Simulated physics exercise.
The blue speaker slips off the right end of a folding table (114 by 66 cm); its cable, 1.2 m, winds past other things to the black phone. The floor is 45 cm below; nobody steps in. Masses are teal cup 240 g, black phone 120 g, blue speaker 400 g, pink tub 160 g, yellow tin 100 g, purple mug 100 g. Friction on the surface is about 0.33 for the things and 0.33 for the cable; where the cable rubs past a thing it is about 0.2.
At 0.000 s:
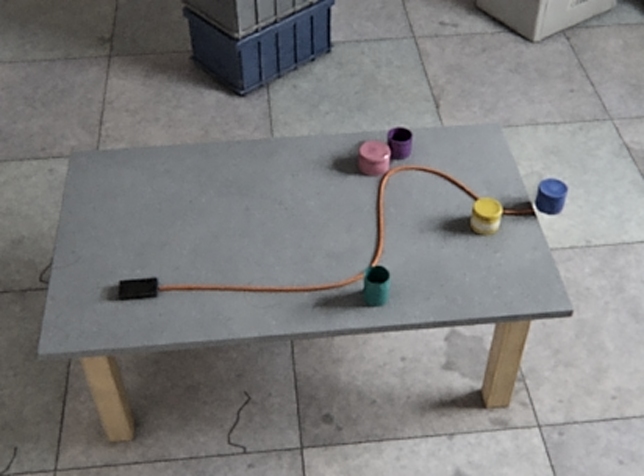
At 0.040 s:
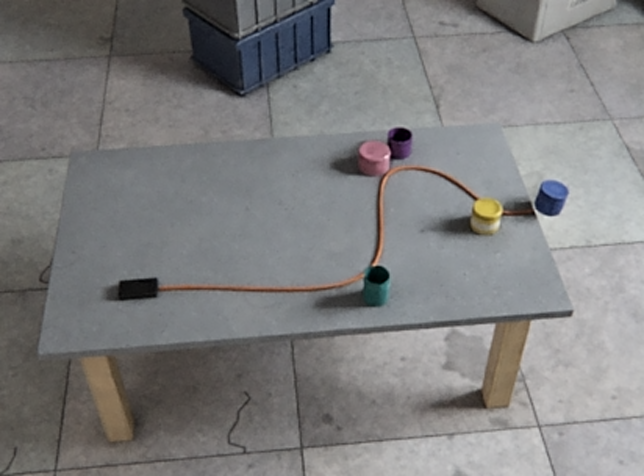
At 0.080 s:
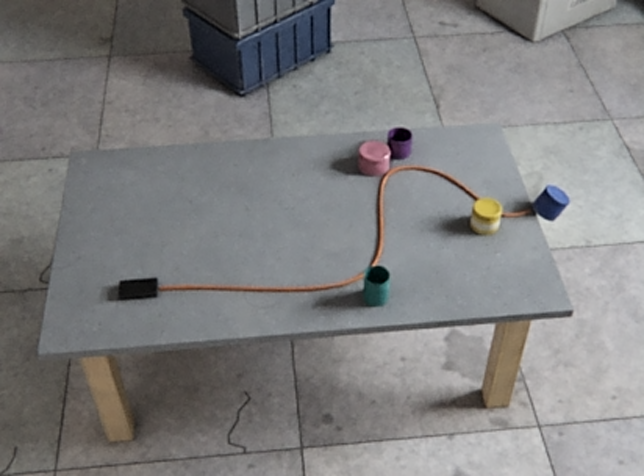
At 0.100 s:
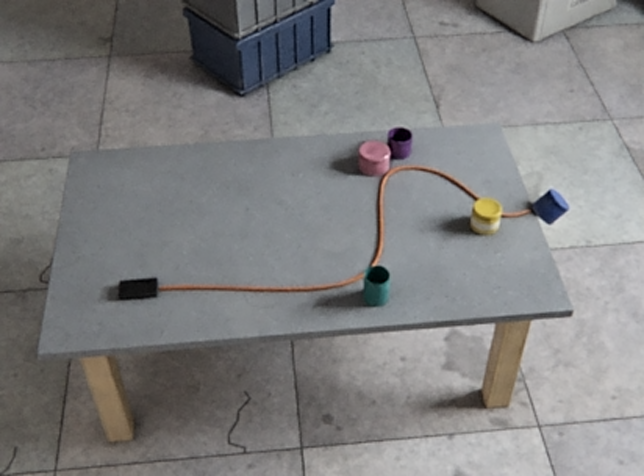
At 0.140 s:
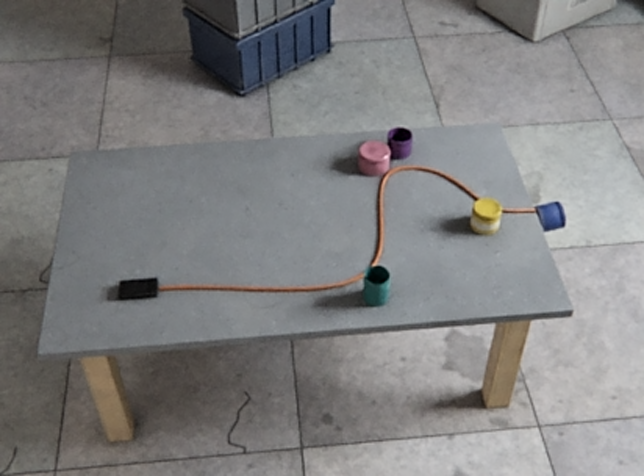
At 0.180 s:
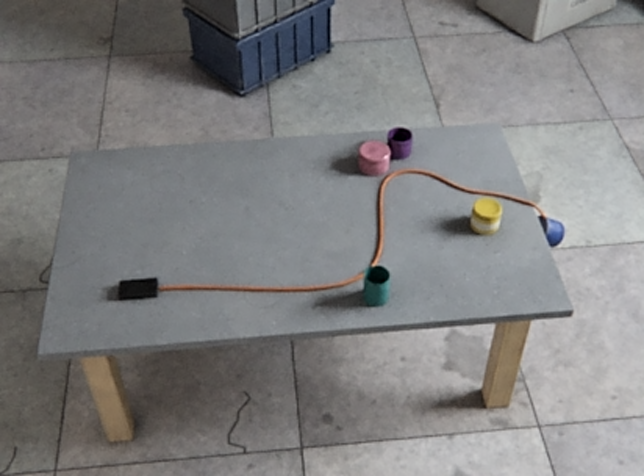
On a grey table over a tiled floor, an orange cable curves from a black device at left, past small colourful containers, to a blue object at the right edge. The blue object tilts and tips over, shifting slightly downward past the edge, and the cable's right end lifts and bows behind the yellow tin.
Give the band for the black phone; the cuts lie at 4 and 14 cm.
Result: Black phone travels a long way.
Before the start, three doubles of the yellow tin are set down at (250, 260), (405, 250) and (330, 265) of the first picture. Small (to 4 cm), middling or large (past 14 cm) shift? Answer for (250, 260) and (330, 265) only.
In turn: Small, middling.
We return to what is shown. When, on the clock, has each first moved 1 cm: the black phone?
About: Black phone 0.34 s.
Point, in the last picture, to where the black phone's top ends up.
Around (270, 257).
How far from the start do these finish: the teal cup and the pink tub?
About: Teal cup 0 cm, pink tub 0 cm.
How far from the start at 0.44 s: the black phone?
Black phone 10 cm.
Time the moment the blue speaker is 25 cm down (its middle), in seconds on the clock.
About: 0.28 s.
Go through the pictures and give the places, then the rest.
In the first frame, shows, black phone (138, 286); cable runs through (404, 168) (381, 227) (333, 286) (217, 288).
In the second frame, shows, blue speaker (554, 189); cable runs through (381, 227) (217, 288).
In the third frame, shows, blue speaker (551, 203); cable runs through (381, 227) (217, 288).
In the fourth frame, shows, blue speaker (551, 207); cable runs through (381, 227) (217, 288).
In the fifth frame, shows, blue speaker (549, 217); cable runs through (381, 227) (217, 288).
In the sixth frame, shows, black phone (138, 286); cable runs through (507, 197) (410, 171) (381, 227) (333, 286) (217, 288).
After 0.4 s, the cable's tail end at (210, 268); black phone 12 cm off its start, yellow tin 3 cm off its start, blue speaker over the edge.
After 0.7 s, the cable's tail end at (273, 249); black phone 29 cm off its start, yellow tin 3 cm off its start, blue speaker over the edge.
After 0.9 s, the cable's tail end at (277, 248); black phone 30 cm off its start at (270, 257), yellow tin 3 cm off its start at (496, 216), blue speaker over the edge.
After 1.2 s, the cable's tail end at (277, 248); black phone 30 cm off its start, yellow tin 3 cm off its start, blue speaker over the edge.
After 2.4 s, the cable's tail end at (277, 248); black phone 30 cm off its start at (270, 257), yellow tin 3 cm off its start at (496, 216), blue speaker over the edge.
